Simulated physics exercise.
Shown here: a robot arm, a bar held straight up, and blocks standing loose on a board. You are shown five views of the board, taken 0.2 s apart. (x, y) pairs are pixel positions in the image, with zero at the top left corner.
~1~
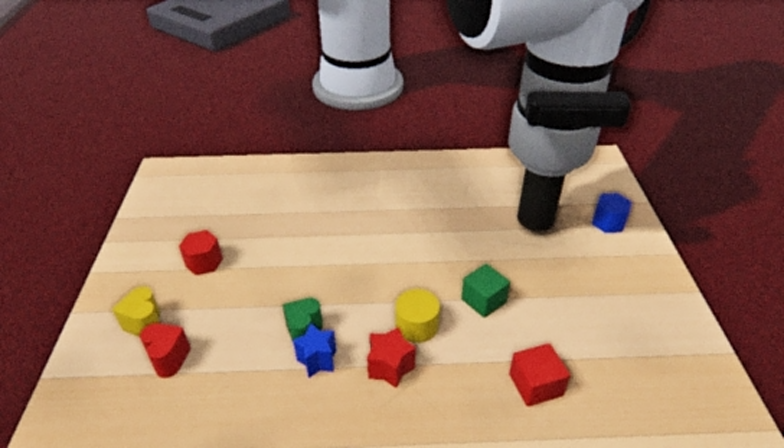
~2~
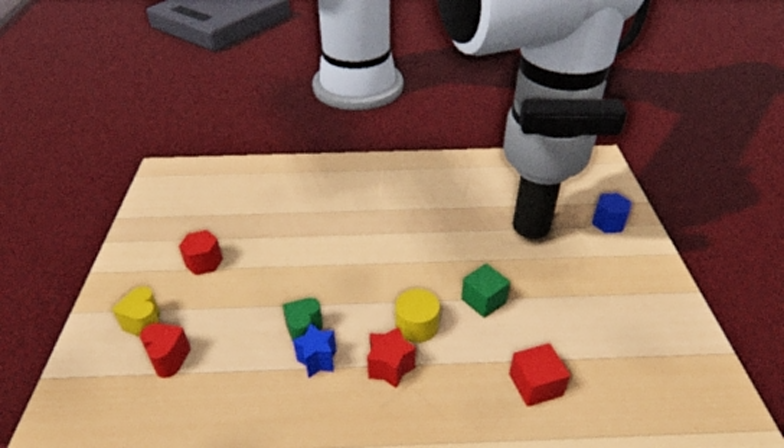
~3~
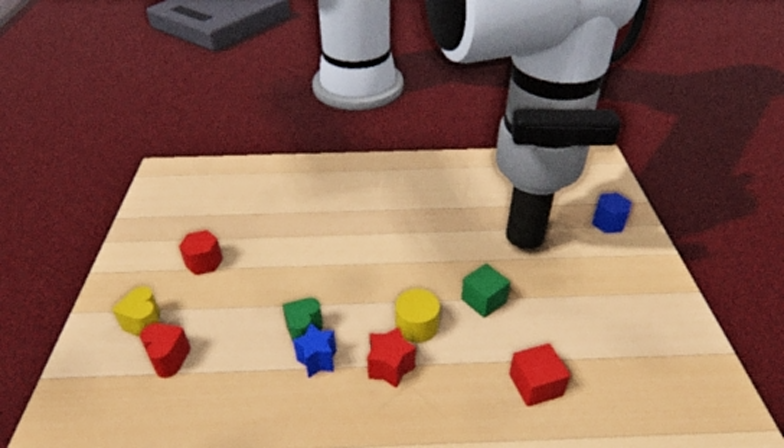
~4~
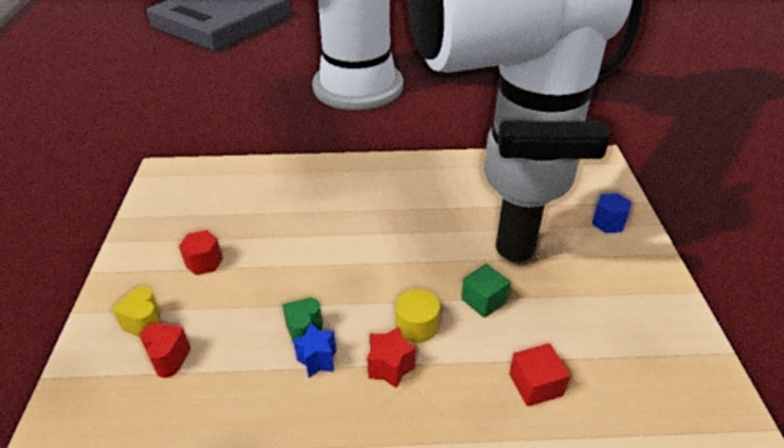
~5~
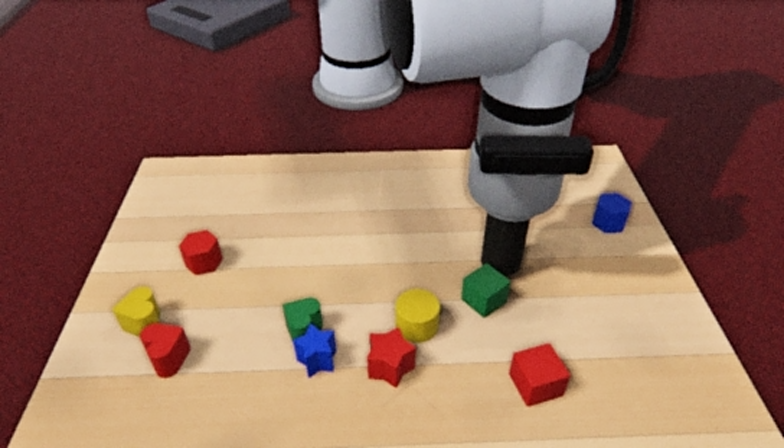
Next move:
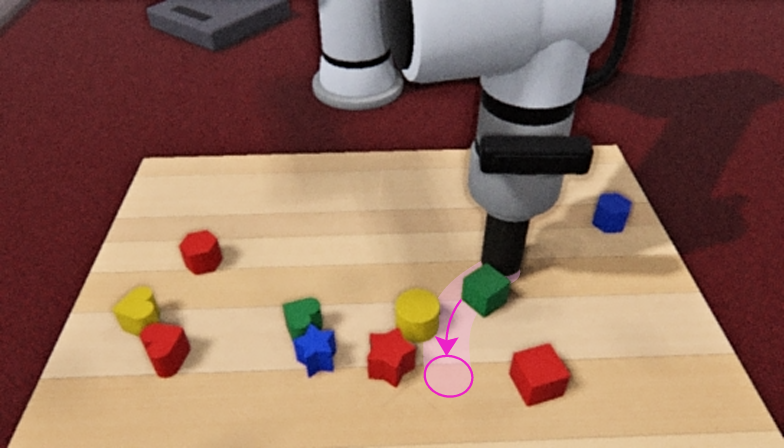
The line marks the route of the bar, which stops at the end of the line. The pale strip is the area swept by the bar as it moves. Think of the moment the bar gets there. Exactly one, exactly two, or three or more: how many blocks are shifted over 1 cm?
Count: Two.
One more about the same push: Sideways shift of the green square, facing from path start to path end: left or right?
To the path's left.
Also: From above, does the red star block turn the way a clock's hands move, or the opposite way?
Top view: Counterclockwise.
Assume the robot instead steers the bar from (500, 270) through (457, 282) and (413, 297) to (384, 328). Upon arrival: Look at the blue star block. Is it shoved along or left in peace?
When the path is over, the blue star block is still on its spot.
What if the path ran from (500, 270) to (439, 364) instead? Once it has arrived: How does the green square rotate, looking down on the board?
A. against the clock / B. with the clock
A - against the clock.
The drawn path runs from (500, 270) over (466, 294) and (448, 330) to (449, 376).
What follows on the original path. One third of the way, bar (467, 286); green square (478, 303), turned 65° anticlockwise.
Two thirds of the way, bar (448, 322); red star block (386, 348), turned 15° anticlockwise; yellow round block (404, 313); green square (486, 329), turned 110° anticlockwise.
At the end, bar (449, 368); red star block (385, 348), turned 20° anticlockwise; yellow round block (402, 315); green square (493, 336), turned 135° anticlockwise; red square not moved.
